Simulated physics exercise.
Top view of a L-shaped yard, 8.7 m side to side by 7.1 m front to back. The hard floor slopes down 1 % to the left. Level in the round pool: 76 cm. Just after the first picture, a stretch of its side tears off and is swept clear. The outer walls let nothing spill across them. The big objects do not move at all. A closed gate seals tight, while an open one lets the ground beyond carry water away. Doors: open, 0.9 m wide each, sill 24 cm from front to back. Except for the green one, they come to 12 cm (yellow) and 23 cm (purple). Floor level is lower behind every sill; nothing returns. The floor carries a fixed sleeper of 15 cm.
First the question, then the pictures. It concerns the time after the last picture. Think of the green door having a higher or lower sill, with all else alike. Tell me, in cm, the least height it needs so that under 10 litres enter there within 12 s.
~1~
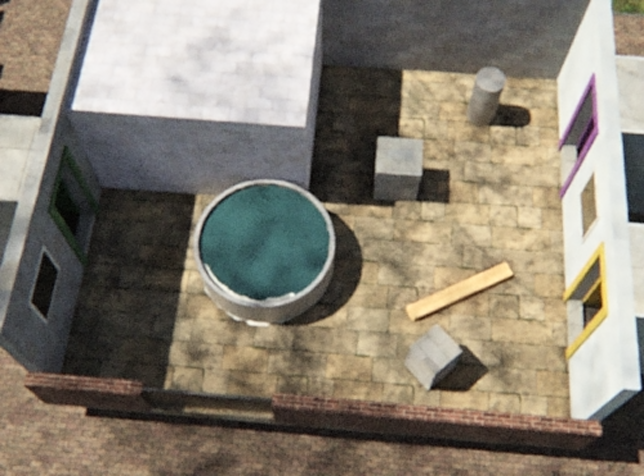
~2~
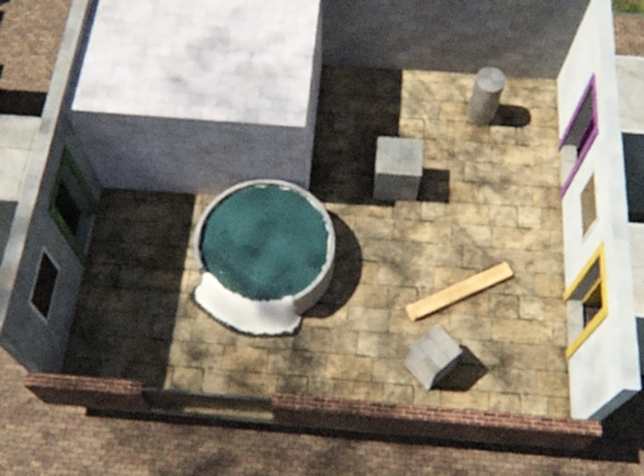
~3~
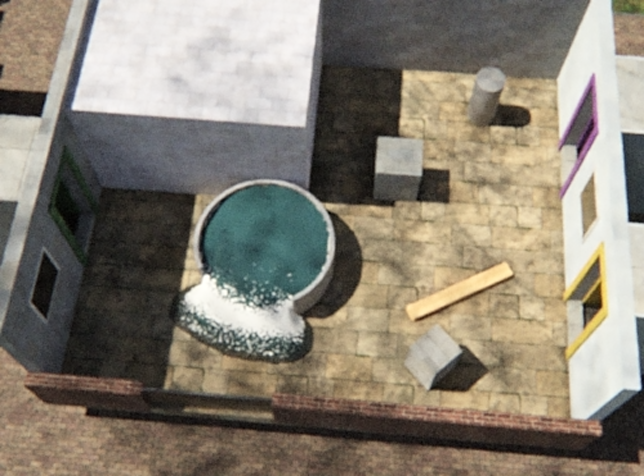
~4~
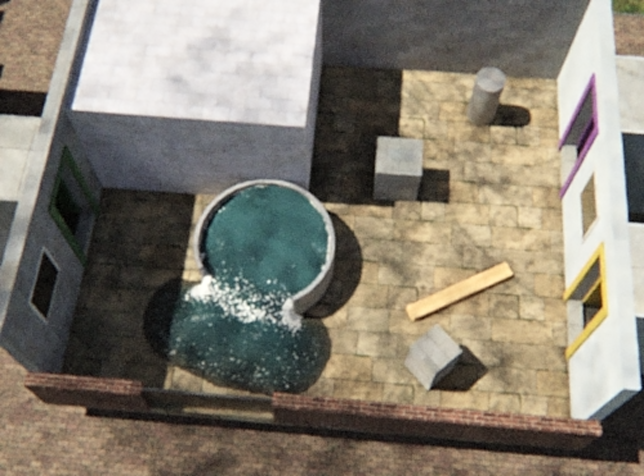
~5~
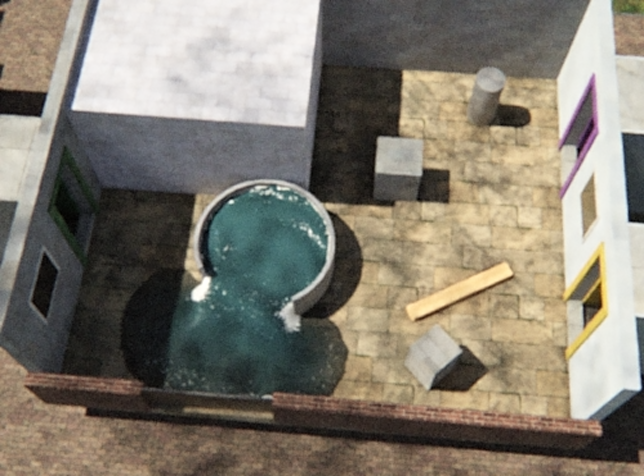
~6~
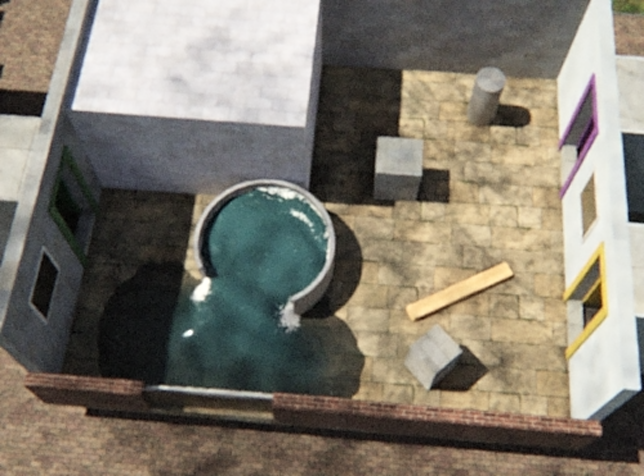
Around 24 cm at the least.
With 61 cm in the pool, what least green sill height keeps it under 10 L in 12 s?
Step height: Approx. 19 cm.
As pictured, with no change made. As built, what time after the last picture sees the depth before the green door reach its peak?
Roughly at 5.5 s.
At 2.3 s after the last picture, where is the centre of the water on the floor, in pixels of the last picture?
Centre estimate: (228, 320) px, approximately.
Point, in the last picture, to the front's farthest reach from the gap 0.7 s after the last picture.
Close to pixel (450, 419).
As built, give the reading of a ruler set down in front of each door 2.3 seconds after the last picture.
Green door: 11 cm; yellow door: 0 cm; purple door: 0 cm.
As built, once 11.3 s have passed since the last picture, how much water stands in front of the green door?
Some 15.0 cm.
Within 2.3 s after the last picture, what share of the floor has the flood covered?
I'd say near 45 percent.
Then, 0.7 s after the last picture water covers 20 % of the floor, deepest (52 cm) near (215, 400); it has not reached the green door.
Then, 2.3 s after the last picture water covers 45 % of the floor, deepest (46 cm) near (102, 192); 11 cm at the green door, 0 litres in over its 20 cm sill.
Then, 11.3 s after the last picture water covers 95 % of the floor, deepest (18 cm) near (59, 387); 15 cm at the green door, 26 litres in over its 20 cm sill.
At the green door as built, the water peaked near 30 cm, 5.3 s after the last picture.
With a sill of 20.5 cm, 24 litres would have come in within the 12 s; with 28 cm, 1 litre. So under 10 litres takes about 24 cm.
